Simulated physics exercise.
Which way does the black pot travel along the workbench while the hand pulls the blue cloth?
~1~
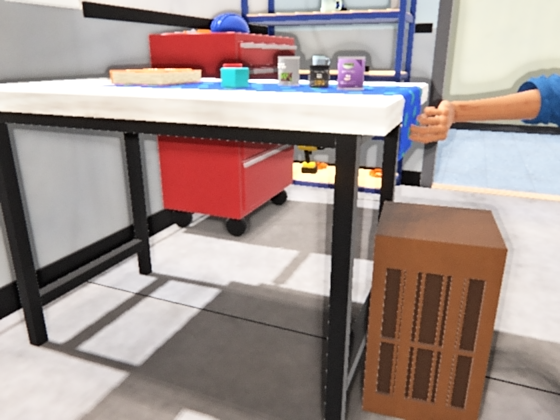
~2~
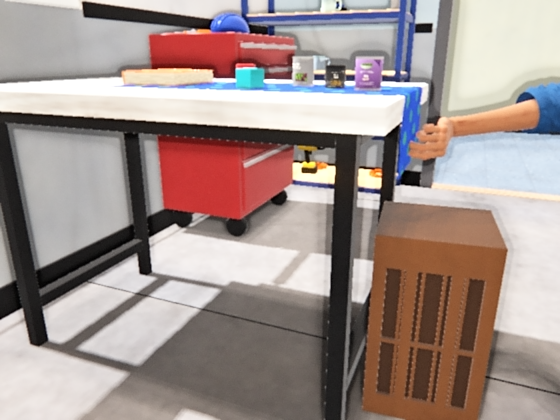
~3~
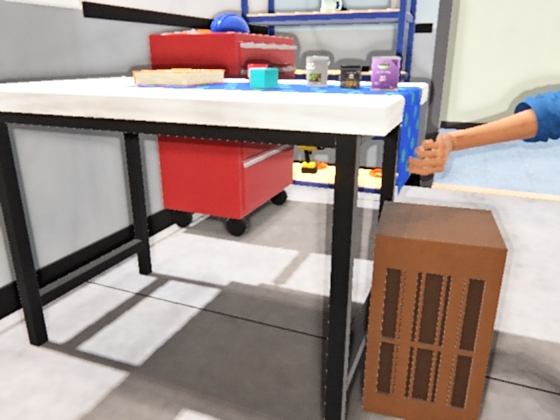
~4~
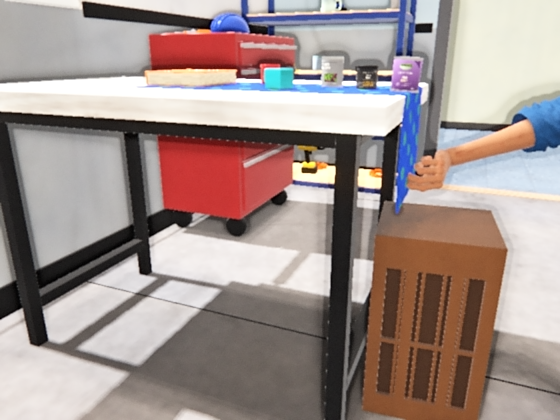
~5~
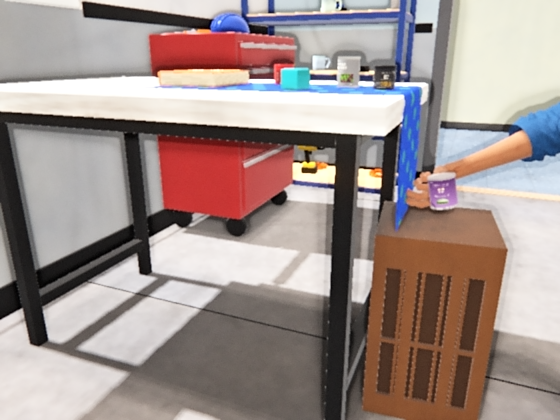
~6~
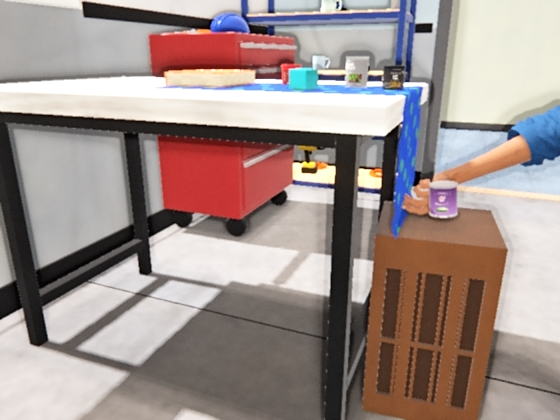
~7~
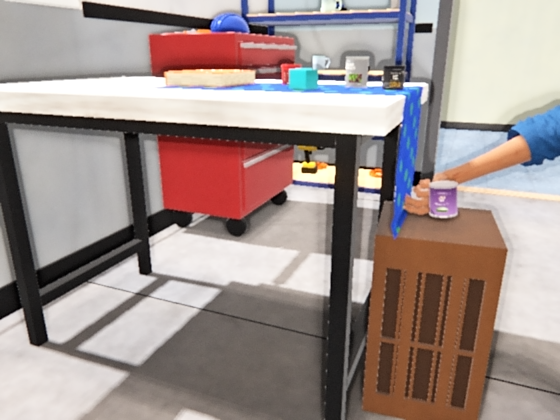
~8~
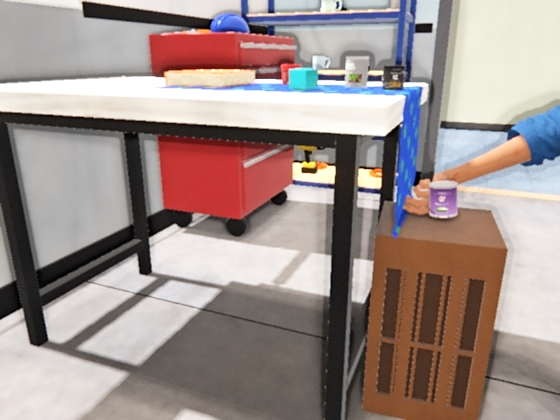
The black pot moves to the right, toward the end of the workbench where the hand is pulling the cloth.
The clip shows a hand pulling a blue runner down over the right end of a workbench, carrying the things on it to the right, until the purple can drops onto the brown crate and stays there upright while the black pot, grey can and turquoise cube remain on top.
